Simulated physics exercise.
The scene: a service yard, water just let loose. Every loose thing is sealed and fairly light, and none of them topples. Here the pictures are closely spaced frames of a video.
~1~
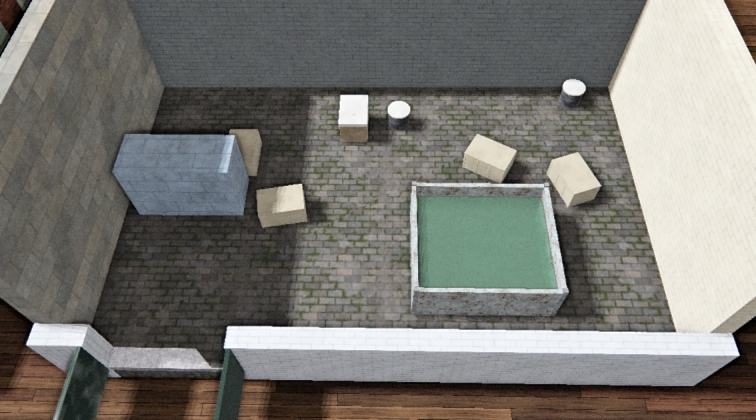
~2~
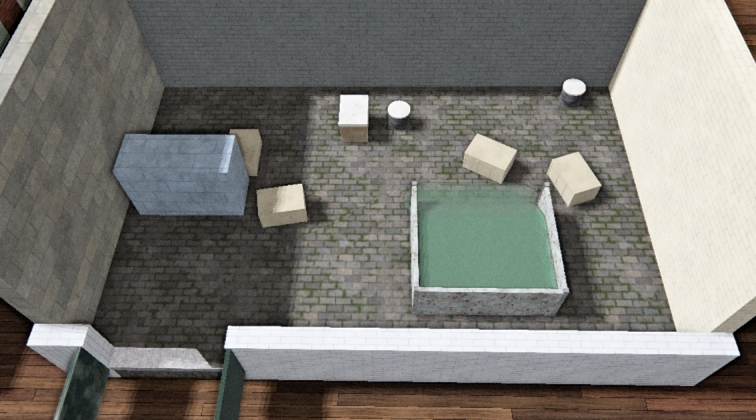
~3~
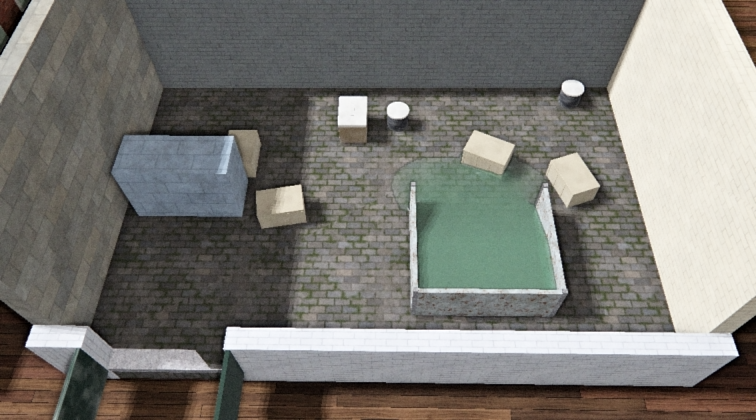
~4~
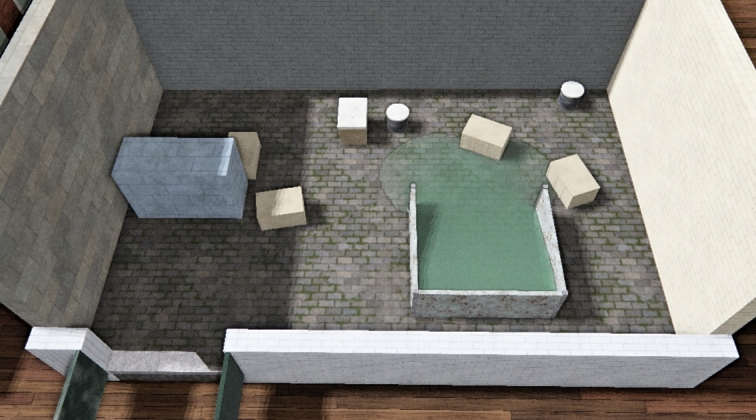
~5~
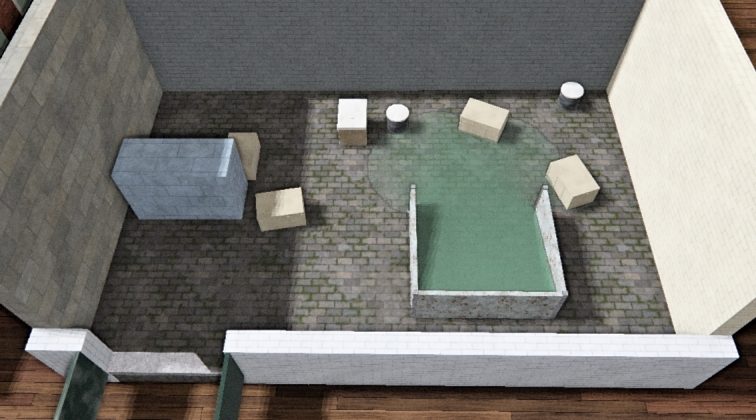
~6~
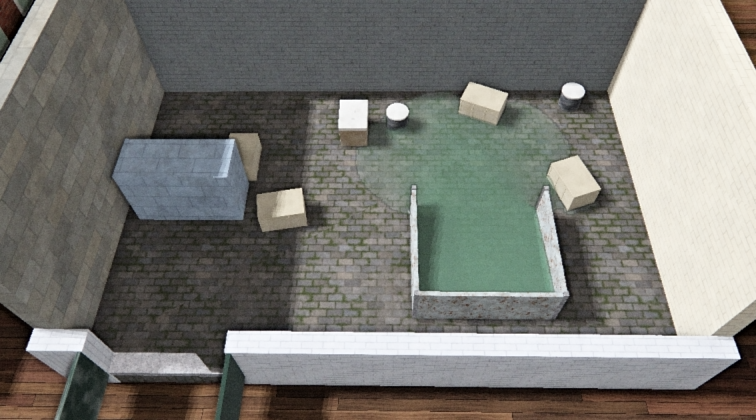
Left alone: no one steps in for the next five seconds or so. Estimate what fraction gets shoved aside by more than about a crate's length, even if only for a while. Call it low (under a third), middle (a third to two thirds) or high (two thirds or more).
High.
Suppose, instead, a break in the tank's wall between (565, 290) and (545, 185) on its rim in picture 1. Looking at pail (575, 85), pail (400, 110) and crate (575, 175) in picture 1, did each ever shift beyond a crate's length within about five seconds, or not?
Same order as named: Sent that far; sent that far; sent that far.
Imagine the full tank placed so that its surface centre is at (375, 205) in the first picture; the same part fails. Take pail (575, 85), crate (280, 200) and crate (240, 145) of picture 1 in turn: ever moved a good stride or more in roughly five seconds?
Object by object, in turn: Travelled a good distance, lingered near its place, lingered near its place.
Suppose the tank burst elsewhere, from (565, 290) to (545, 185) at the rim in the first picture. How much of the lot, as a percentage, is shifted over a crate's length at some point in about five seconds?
I'd say around 40 per cent.
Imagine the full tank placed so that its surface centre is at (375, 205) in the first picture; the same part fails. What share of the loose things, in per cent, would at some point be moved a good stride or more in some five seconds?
60 %, roughly.
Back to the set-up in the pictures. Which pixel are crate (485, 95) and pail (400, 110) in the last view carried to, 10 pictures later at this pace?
The first top is close to (530, 76) and the second close to (273, 101).
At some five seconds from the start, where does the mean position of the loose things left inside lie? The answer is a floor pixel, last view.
Near (359, 204).
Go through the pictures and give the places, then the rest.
A crate at (491, 152), on the bottom; a pail at (399, 109), on the bottom; 0 of 7 have shifted, in the first picture.
A crate at (491, 151), on the bottom; a pail at (399, 109), on the bottom; 0 of 7 have shifted, in the second picture.
A crate at (489, 147) rests on the ground, close to its start; a pail at (398, 110) rests on the ground; 1 of 7 have shifted, in the third picture.
A crate at (487, 130) rests on the ground, a stride from its start; a pail at (398, 112), on the bottom; 1 of 7 have shifted, in the fourth picture.
A crate at (485, 113) rests on the ground, a stride from its start; a pail at (398, 112) rests on the ground; 1 of 7 have shifted, in the fifth picture.
A crate at (485, 96) rests on the ground, a stride from its start; a pail at (398, 111), on the bottom, close to its start; 1 of 7 have shifted, in the sixth picture.
A moment on, 1 of 7 are well off their spots; 1 afloat.
Next, 3 of 7 are well off their spots; 2 afloat.
Later, 5 of 7 are well off their spots; 3 afloat.
In the end, 7 of 7 are well off their spots, and 7 have been at some point; 5 afloat.
